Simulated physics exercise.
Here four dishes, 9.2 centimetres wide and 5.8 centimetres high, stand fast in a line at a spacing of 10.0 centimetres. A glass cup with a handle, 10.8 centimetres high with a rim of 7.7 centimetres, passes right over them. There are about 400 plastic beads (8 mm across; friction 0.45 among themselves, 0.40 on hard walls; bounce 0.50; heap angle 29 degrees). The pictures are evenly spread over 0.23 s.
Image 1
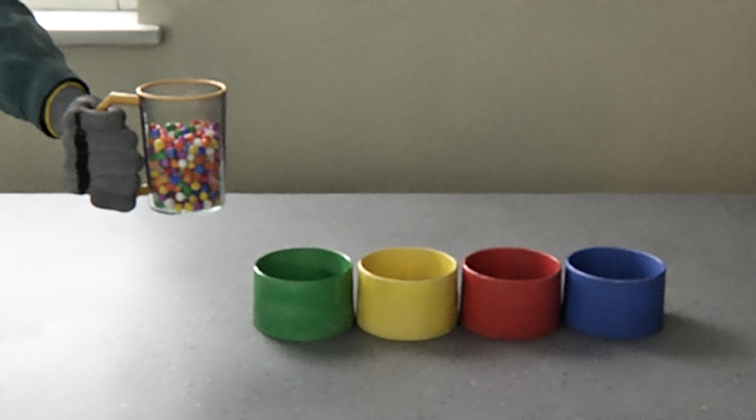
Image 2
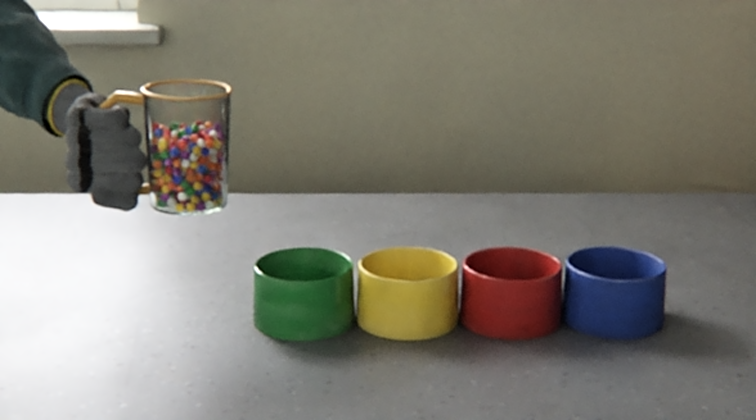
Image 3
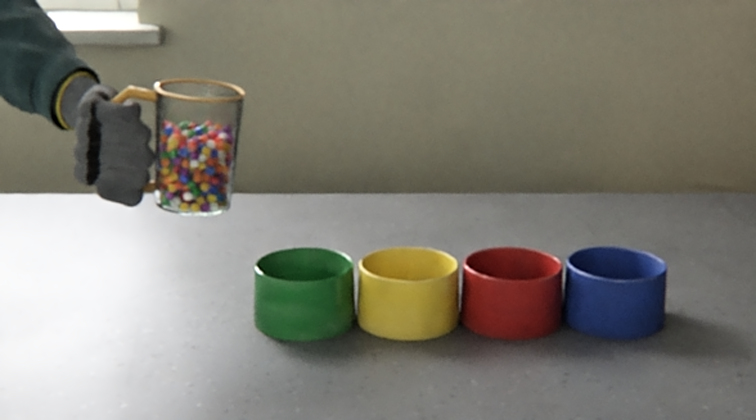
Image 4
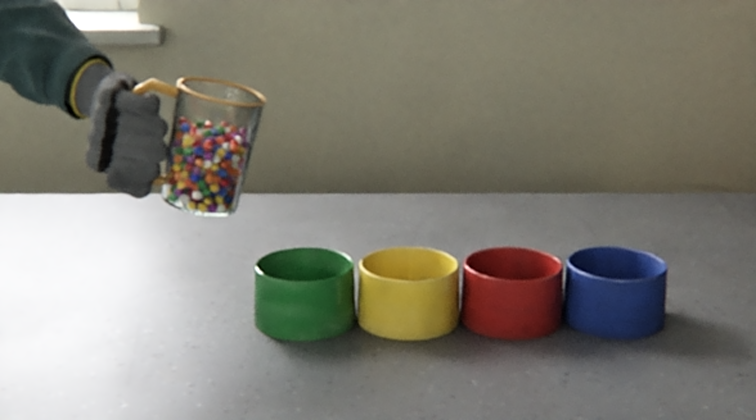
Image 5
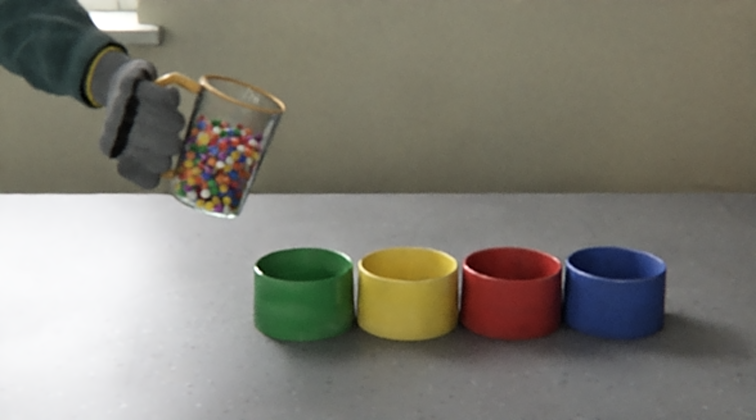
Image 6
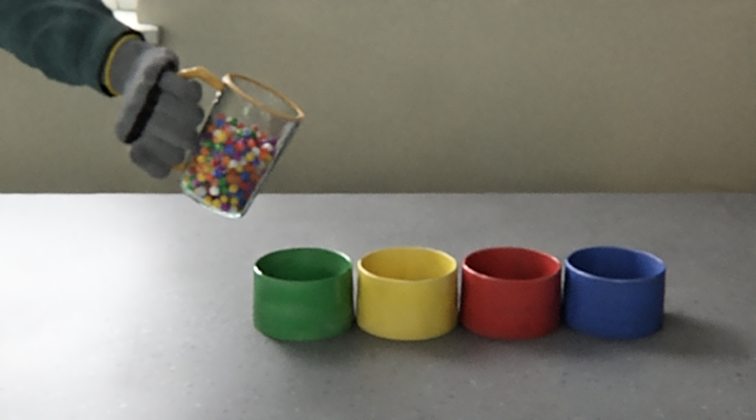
On a smooth grey tabletop before a plain greenish-beige wall, with a pale window ledge at the upper left, the view is from the front and slightly above, and stays still. Four round dishes, green, yellow, red and blue from left to right, stand in a row. A grey-gloved hand in a dark green sleeve moves a clear, gold-rimmed cup of multicoloured beads rightward, tilting it progressively to the right.
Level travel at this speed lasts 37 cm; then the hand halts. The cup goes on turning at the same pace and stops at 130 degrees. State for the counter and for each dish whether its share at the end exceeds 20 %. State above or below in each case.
In the end red: Gets more than a fifth. Blue: Gets a fifth at most. Green: Gets a fifth at most. Yellow: Gets a fifth at most. Counter: Gets a fifth at most.
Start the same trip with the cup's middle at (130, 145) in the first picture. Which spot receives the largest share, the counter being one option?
Result - top receiver is red.
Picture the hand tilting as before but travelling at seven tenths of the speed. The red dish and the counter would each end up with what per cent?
Red: 20; counter: 10.
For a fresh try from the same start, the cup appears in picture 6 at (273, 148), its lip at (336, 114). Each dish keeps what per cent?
Kept per dish: Red = 0, blue = 60, green = 0, yellow = 0.
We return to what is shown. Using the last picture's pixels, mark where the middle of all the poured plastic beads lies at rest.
After settling, the middle sits near (522, 298).
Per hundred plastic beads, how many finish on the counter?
I'd reckon around 5 per cent.
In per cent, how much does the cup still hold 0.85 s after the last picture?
I'd estimate some 0 per cent of the load.
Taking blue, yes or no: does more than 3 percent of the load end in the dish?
With blue the answer is affirmative.
Then, 0.51 s after the last picture, tilt 116 degrees; cup holds 90 %, red 5 %.
Then, 0.85 s after the last picture, tilt 130 degrees; cup holds 0 %, red 85 %, blue 5 %.
Then, 1.29 s after the last picture, tilt 130 degrees; cup holds 0 %, red 85 %, blue 10 %.
In the end, red 85 %, blue 10 %, green 0 %, yellow 0 %, counter 5 %.
